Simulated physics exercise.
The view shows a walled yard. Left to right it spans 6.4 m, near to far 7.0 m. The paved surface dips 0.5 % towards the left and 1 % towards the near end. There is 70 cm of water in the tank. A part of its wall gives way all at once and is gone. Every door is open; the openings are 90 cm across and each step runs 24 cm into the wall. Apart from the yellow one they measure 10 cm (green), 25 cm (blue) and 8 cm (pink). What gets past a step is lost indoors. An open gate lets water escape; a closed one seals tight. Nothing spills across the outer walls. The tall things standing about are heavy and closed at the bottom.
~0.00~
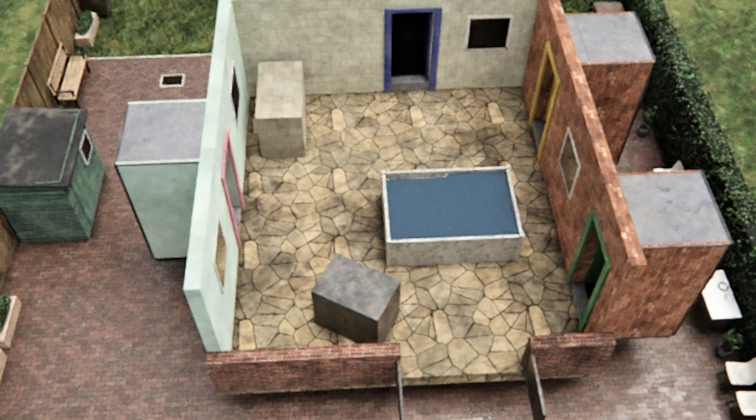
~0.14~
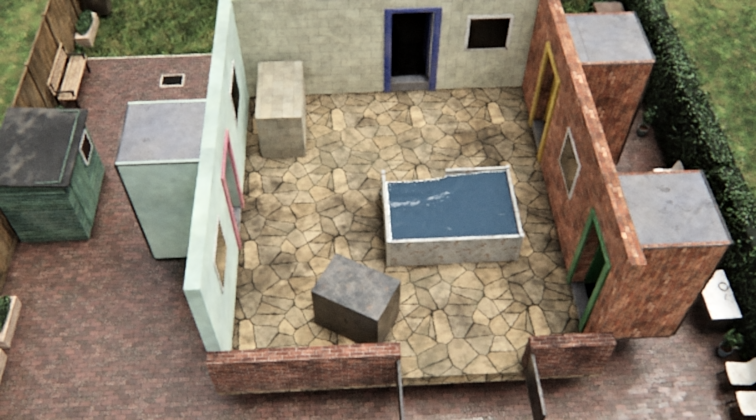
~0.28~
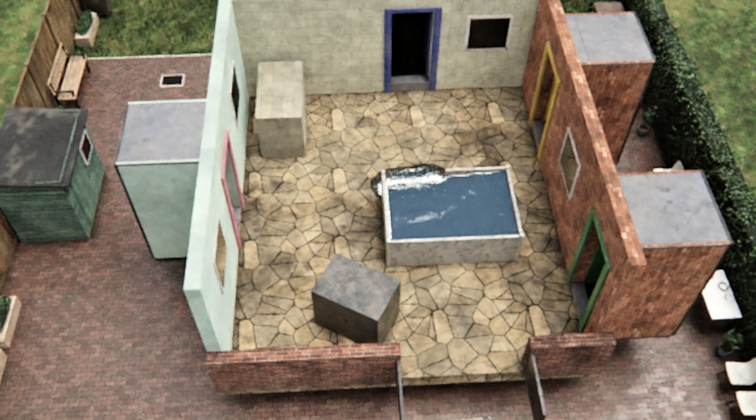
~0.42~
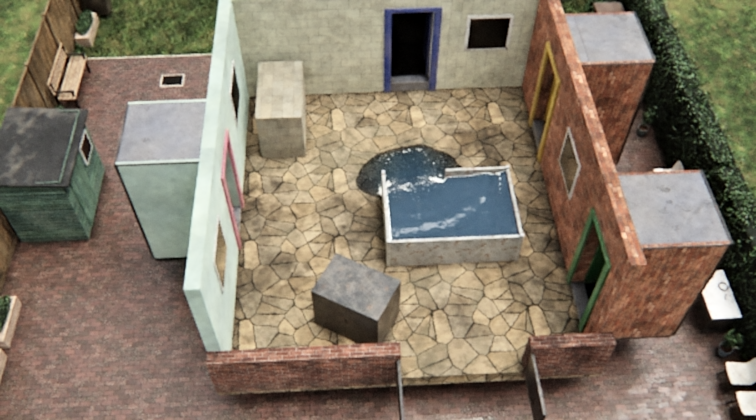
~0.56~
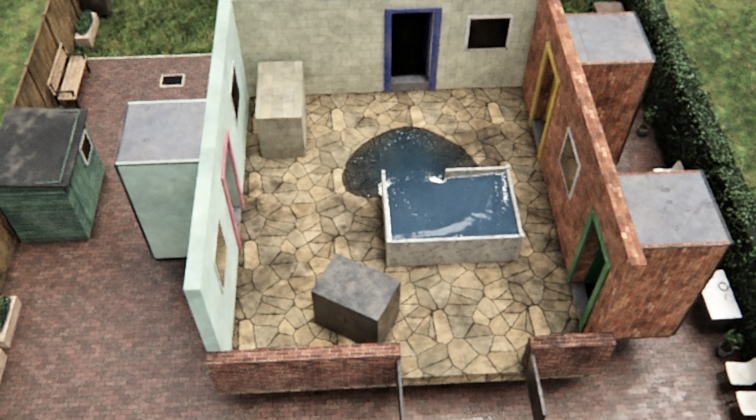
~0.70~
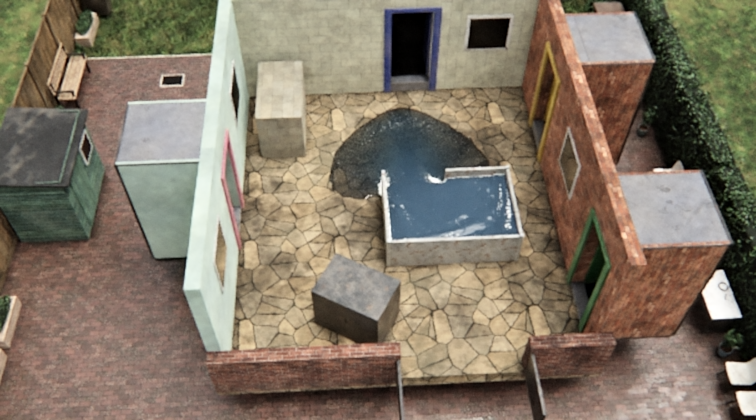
A walled yard paved with irregular tan stone is seen from high above, with brick paving, sheds and a hedge outside. A low tank of blue water sits right of centre, between a dark grey block in front and a pale block at back left, with blue, yellow and green doorways around. Water pours from the tank's far left corner and spreads backward in a dark, rounded pool, while the camera stays still.
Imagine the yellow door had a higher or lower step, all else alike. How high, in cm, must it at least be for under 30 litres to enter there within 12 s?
Some 7 cm above the ground.
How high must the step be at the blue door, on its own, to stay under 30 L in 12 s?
About 23 cm at blue.
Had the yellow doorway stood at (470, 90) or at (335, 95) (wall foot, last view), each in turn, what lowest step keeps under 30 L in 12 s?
About 11.5 and 22 cm.
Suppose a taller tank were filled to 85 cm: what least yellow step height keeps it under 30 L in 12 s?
About 9.0 cm.
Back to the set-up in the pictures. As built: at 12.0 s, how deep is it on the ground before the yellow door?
About 4.0 cm.
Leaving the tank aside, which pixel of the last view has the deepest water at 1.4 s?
Near (398, 192).
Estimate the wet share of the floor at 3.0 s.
About 35 per cent.
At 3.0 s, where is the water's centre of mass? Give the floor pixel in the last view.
At about (416, 169).
After 1.4 s water covers 30 % of the floor, deepest (38 cm) near (398, 192); it has not reached the yellow door.
After 3.0 s water covers 35 % of the floor, deepest (30 cm) near (366, 96); 7 cm at the yellow door, 0 litres in over its 22 cm step.
After 12.0 s water covers 95 % of the floor, deepest (14 cm) near (231, 374); 4 cm at the yellow door, 0 litres in over its 22 cm step.
At the yellow door as built, the water arrived by 1.9 s and peaked near 12 cm at 5.6 s.
With a step of 5.5 cm, 49 litres would have come in within the 12 s; with 7.5 cm, 22 litres. So under 30 litres takes about 7 cm.
